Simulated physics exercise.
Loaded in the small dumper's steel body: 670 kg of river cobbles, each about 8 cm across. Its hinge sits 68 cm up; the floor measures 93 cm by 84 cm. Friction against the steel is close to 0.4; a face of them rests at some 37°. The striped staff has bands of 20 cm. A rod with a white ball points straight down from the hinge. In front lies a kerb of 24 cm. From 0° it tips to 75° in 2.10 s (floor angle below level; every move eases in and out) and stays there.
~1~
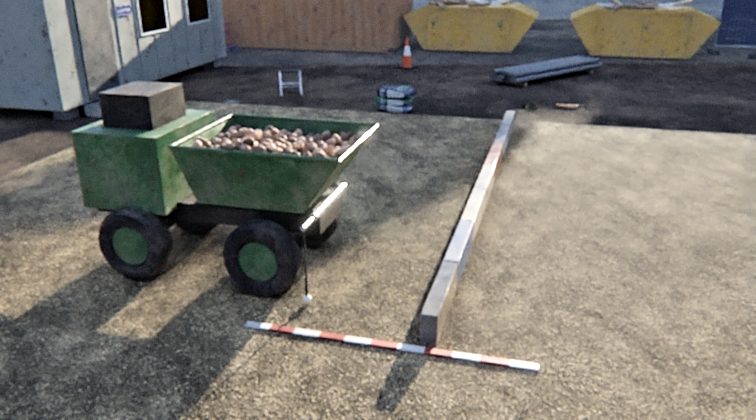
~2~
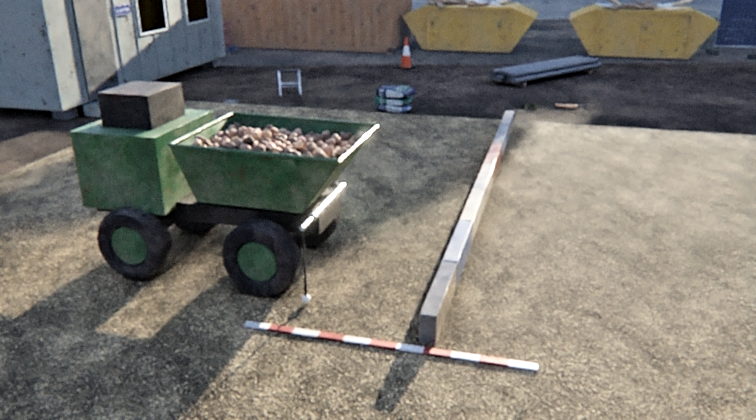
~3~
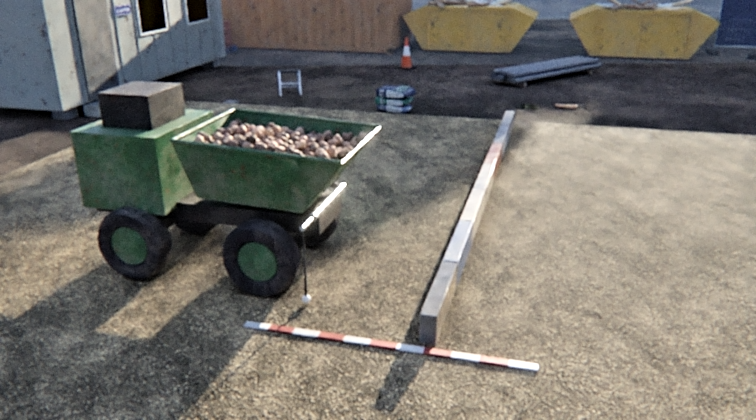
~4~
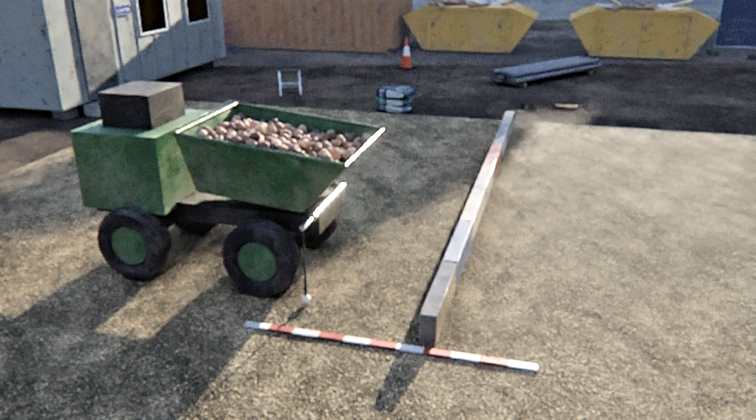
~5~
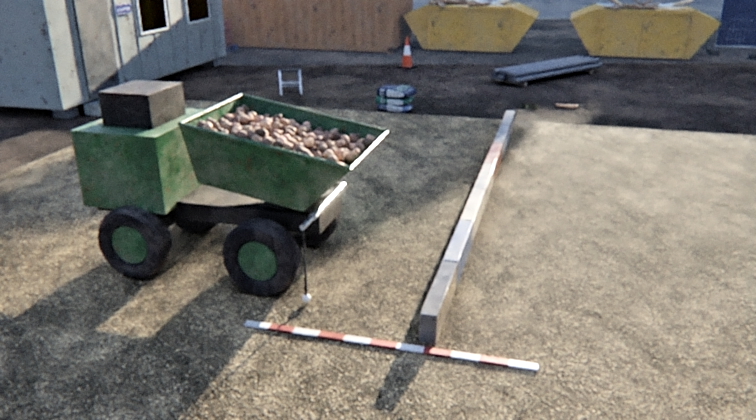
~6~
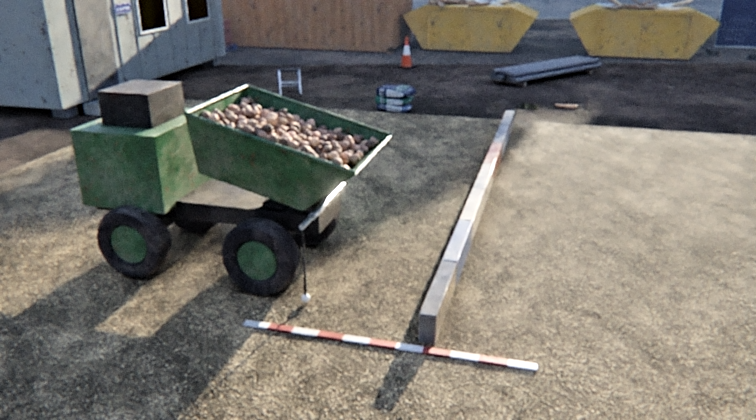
In a sunlit yard, a small green dumper heaped with brownish stones stood still beside a long kerb while its body slowly tilted, the back rising and the front lip dipping slightly rightward.
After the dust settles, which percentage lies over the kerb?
Close to 30 in a hundred.
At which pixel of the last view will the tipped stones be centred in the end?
Near (426, 275).
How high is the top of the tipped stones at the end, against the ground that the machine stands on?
Some 42 cm above that level.
A little later the floor is at 63°; 99 % in the body, 1 % on this side of the kerb; the foremost stones are at (400, 216).
Then the floor is at 75°; 52 % in the body, 40 % on this side of the kerb, 9 % over the kerb; the foremost stones are at (515, 295).
Later still the floor is at 75°; 24 % in the body, 56 % on this side of the kerb, 20 % over the kerb; the foremost stones are at (586, 297).
In the end the floor is at 75°; 0 % in the body, 72 % on this side of the kerb, 28 % over the kerb; the foremost stones are at (715, 333).
